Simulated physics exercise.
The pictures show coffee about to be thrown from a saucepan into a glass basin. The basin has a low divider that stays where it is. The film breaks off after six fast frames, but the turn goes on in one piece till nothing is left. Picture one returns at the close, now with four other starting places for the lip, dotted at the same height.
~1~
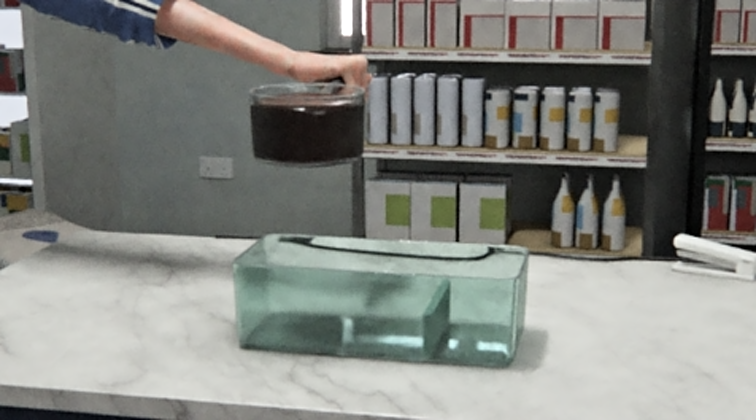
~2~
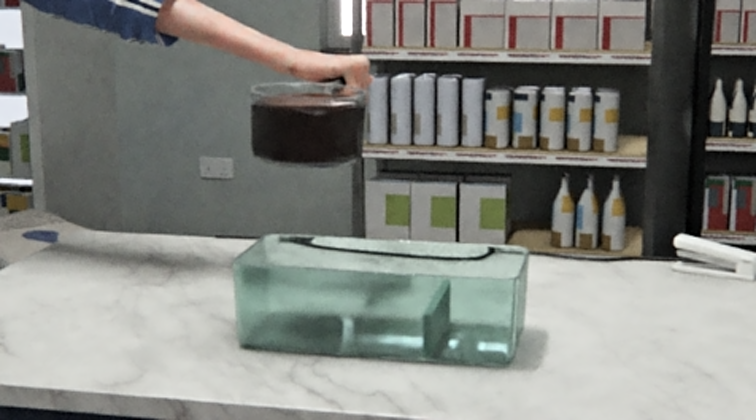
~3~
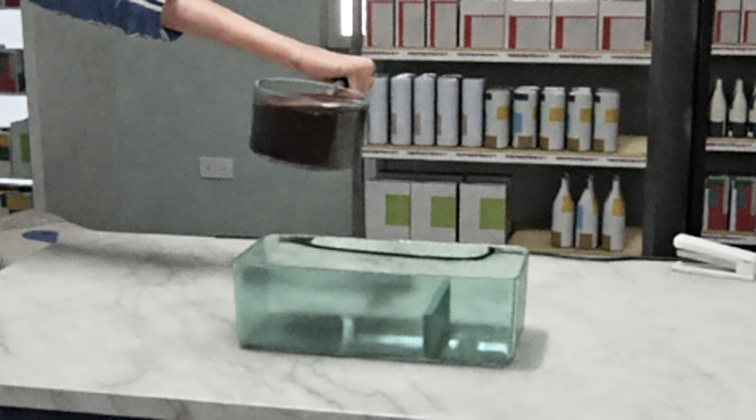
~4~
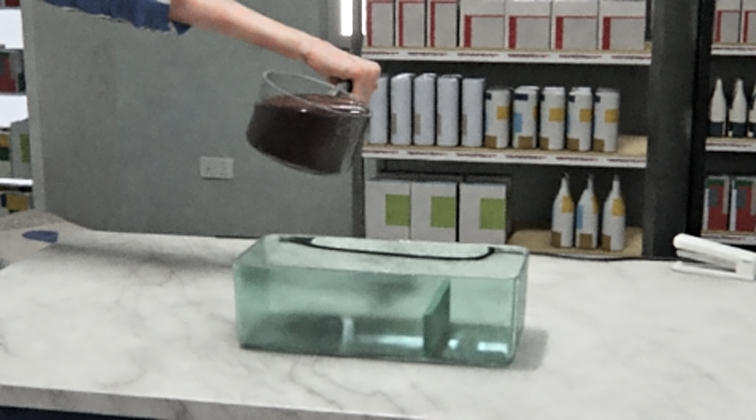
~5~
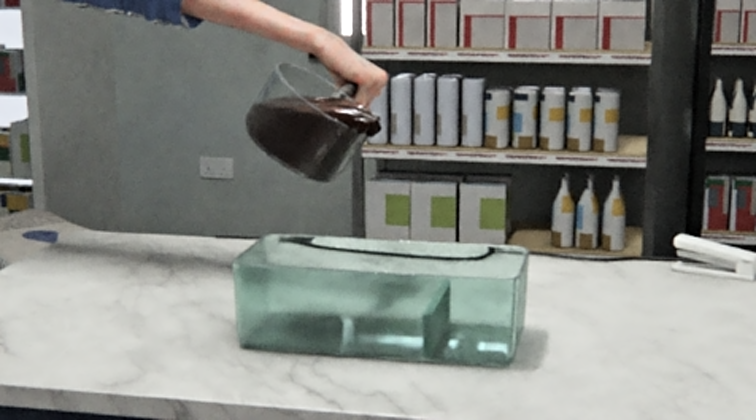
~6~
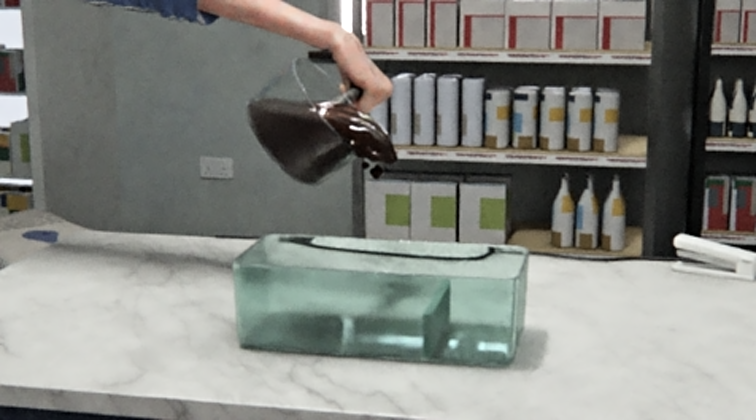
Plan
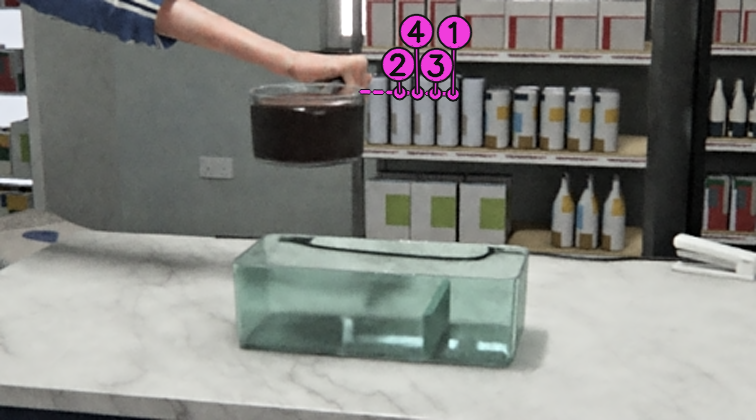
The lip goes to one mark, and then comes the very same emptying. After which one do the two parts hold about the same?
It is 2.
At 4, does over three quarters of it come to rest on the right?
No, it does not.
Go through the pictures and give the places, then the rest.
Upright, lip at (361, 91); basin from (239, 345) to (515, 365); top of the wall at (437, 297); nothing has left yet, in the first frame.
Tipped about 2°, lip at (362, 94); nothing has left yet, in the second frame.
Tipped about 9°, lip at (366, 101); nothing has left yet, in the third frame.
Tipped about 21°, lip at (369, 113); coffee is over the lip, down to (364, 112), in the fourth frame.
Tipped about 35°, lip at (370, 129); coffee is over the lip, down to (374, 133), in the fifth frame.
Tipped about 51°, lip at (367, 147); coffee is over the lip, down to (380, 175), in the sixth frame.
On the marked copy, 1 at (453, 94); 2 at (399, 92); 3 at (435, 93); 4 at (417, 93).
If 1 is chosen, about 18 % ends left of the wall and 70 % right of it; 12 % is lost outside.
If 2 is chosen, about 52 % ends left of the wall and 44 % right of it; 4 % is lost outside.
If 3 is chosen, about 21 % ends left of the wall and 75 % right of it; 4 % is lost outside.
If 4 is chosen, about 33 % ends left of the wall and 58 % right of it; 9 % is lost outside.
